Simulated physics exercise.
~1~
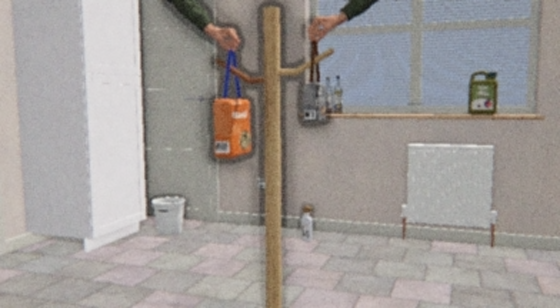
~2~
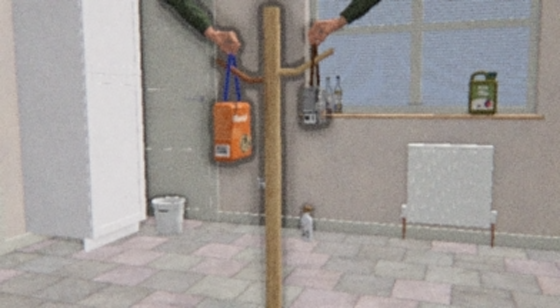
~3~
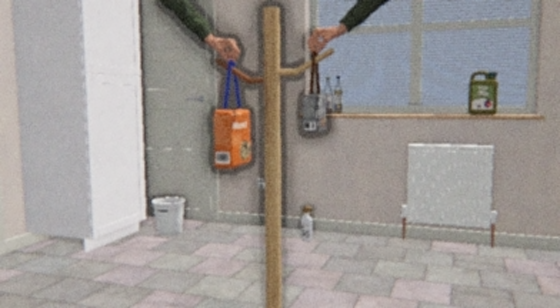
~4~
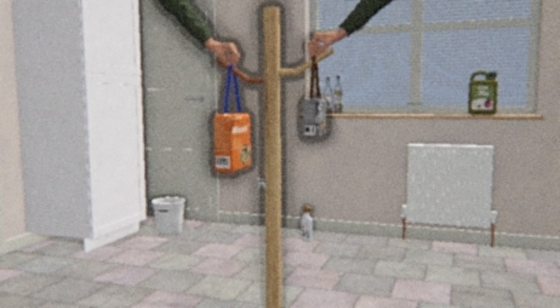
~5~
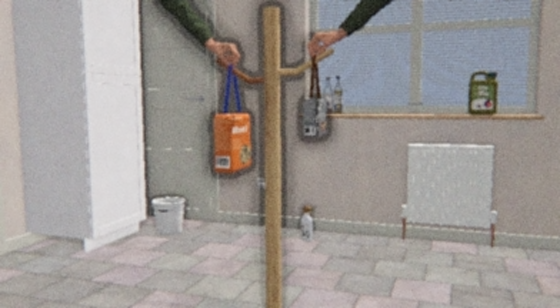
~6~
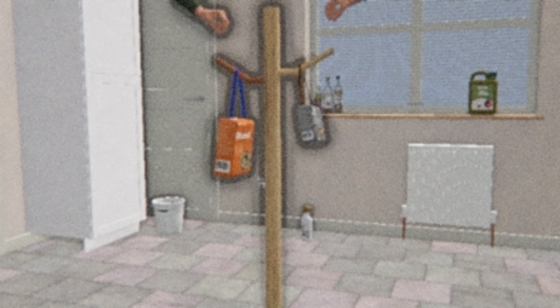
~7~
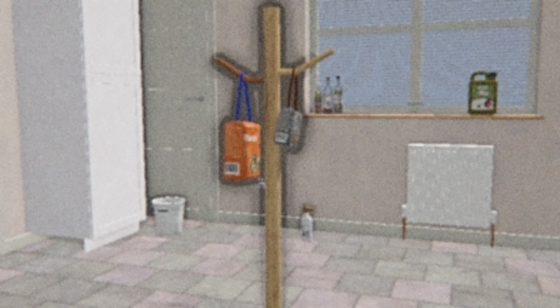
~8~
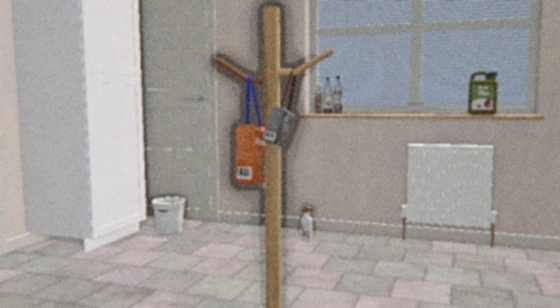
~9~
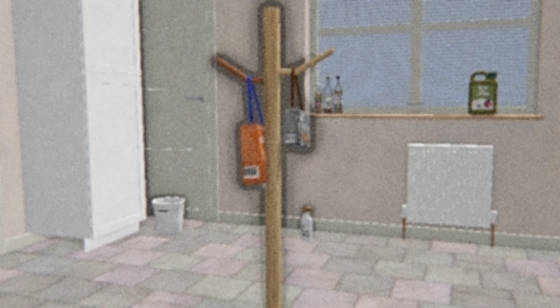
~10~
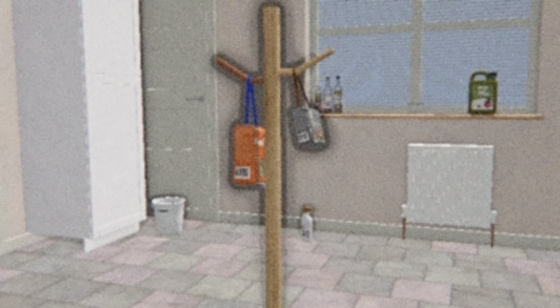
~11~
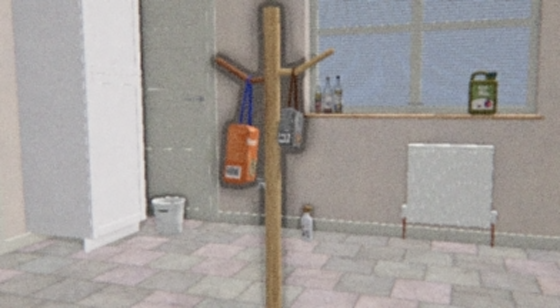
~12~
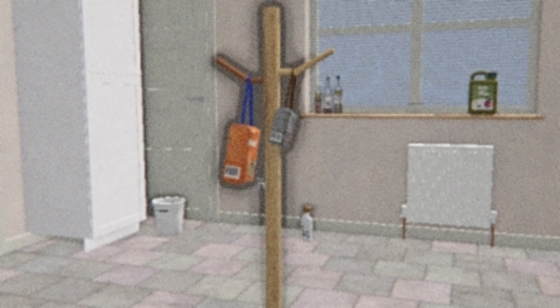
The video shows two hands lowering an orange bag and a grey pouch by their loops onto the pegs of a wooden post. The hands let go and withdraw, and both items slide inward toward the post, swing and tilt, and remain hanging on their pegs.
